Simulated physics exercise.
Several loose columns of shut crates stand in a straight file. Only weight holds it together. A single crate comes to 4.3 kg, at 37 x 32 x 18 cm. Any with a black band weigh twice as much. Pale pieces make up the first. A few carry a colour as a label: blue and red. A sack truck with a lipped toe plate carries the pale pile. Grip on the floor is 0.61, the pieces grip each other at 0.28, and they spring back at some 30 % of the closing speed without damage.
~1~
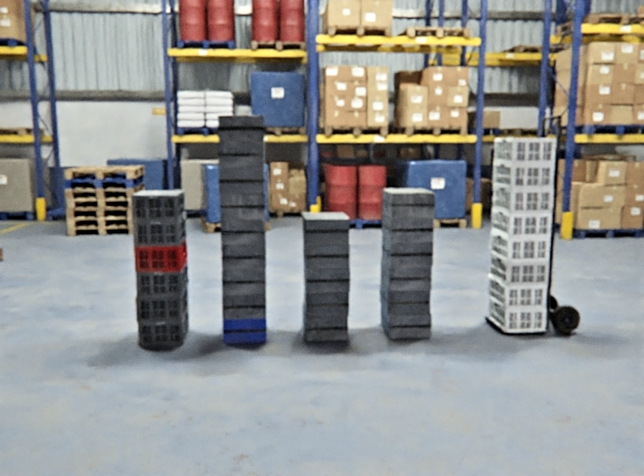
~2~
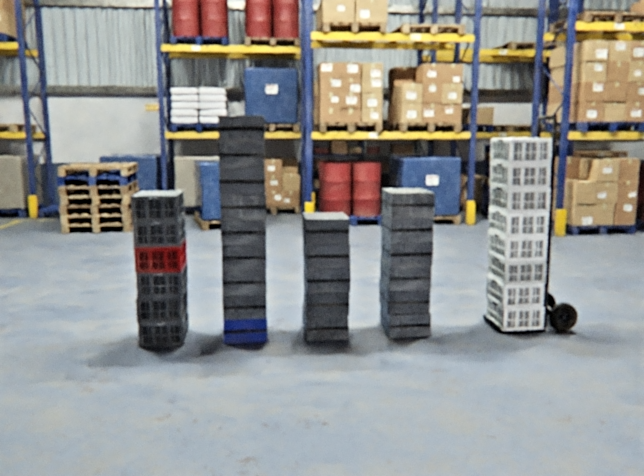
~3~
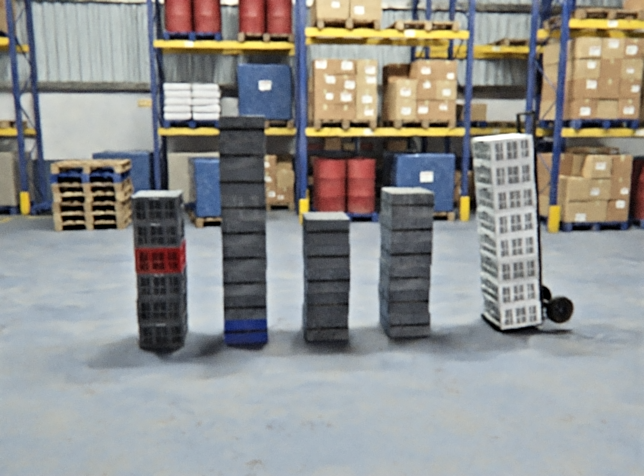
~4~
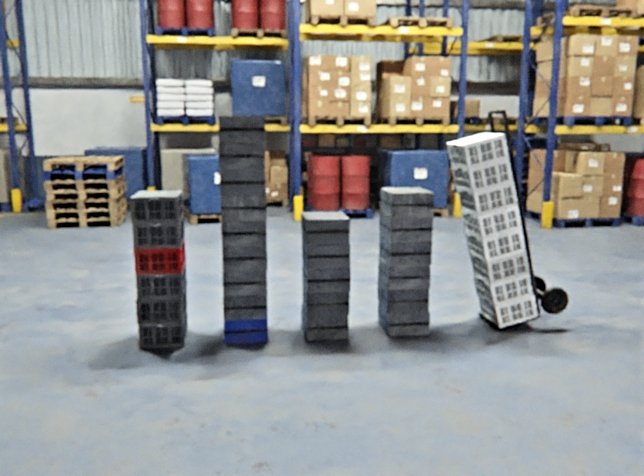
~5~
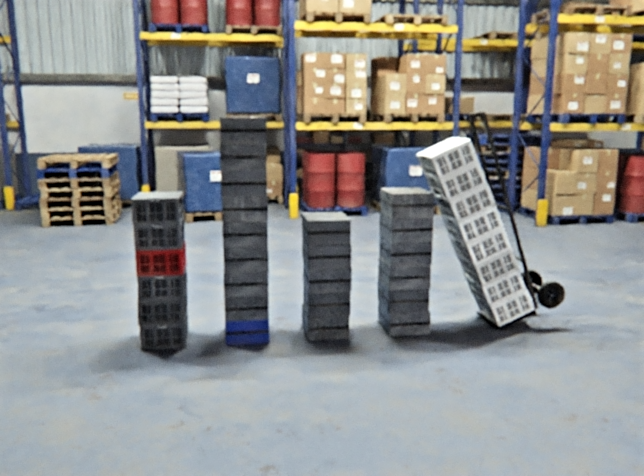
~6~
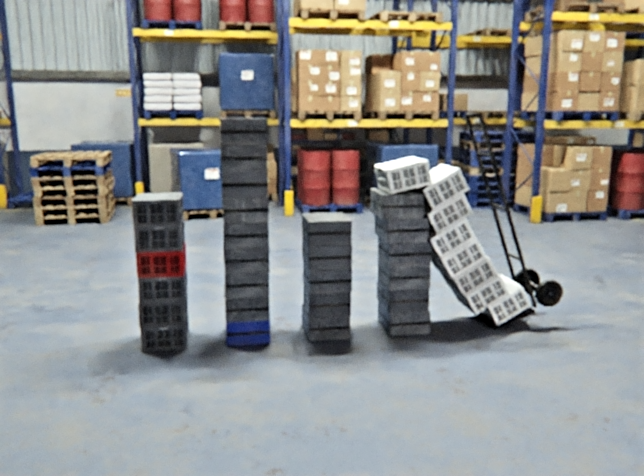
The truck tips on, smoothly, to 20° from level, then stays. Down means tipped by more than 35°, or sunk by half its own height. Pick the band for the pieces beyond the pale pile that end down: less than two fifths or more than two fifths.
Less than two fifths of them.
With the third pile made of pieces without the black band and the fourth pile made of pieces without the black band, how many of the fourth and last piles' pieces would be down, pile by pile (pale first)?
In that case fourth 7, last 5.
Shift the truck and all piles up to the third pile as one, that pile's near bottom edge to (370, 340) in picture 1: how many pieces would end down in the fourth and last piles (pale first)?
Then fourth 8, last 6.
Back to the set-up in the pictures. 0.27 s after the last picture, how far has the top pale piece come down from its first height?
Some 20 cm lower.
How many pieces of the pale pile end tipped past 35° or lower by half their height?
The count is 7.
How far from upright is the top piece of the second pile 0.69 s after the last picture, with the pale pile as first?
About 20°.
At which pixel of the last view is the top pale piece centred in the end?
At about (281, 207).
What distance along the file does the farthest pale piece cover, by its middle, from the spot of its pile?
About 180 cm.
Then, 0.27 s on from the sixth picture, 8 of the pale pile down; none of the 26 other crates down, 5 disturbed.
Then, 0.69 s on from the sixth picture, 8 of the pale pile down; none of the 26 other crates down, 8 disturbed.
Then, 1.17 s on from the sixth picture, 8 of the pale pile down; 2 of the 26 other crates down.
Finally, 7 of the pale pile down; 2 of the 26 other crates down; blue crate unmoved; red crate unmoved. That is 8 per cent. Seen by the last camera, middles, blue crate near (247, 324), red crate near (162, 259).
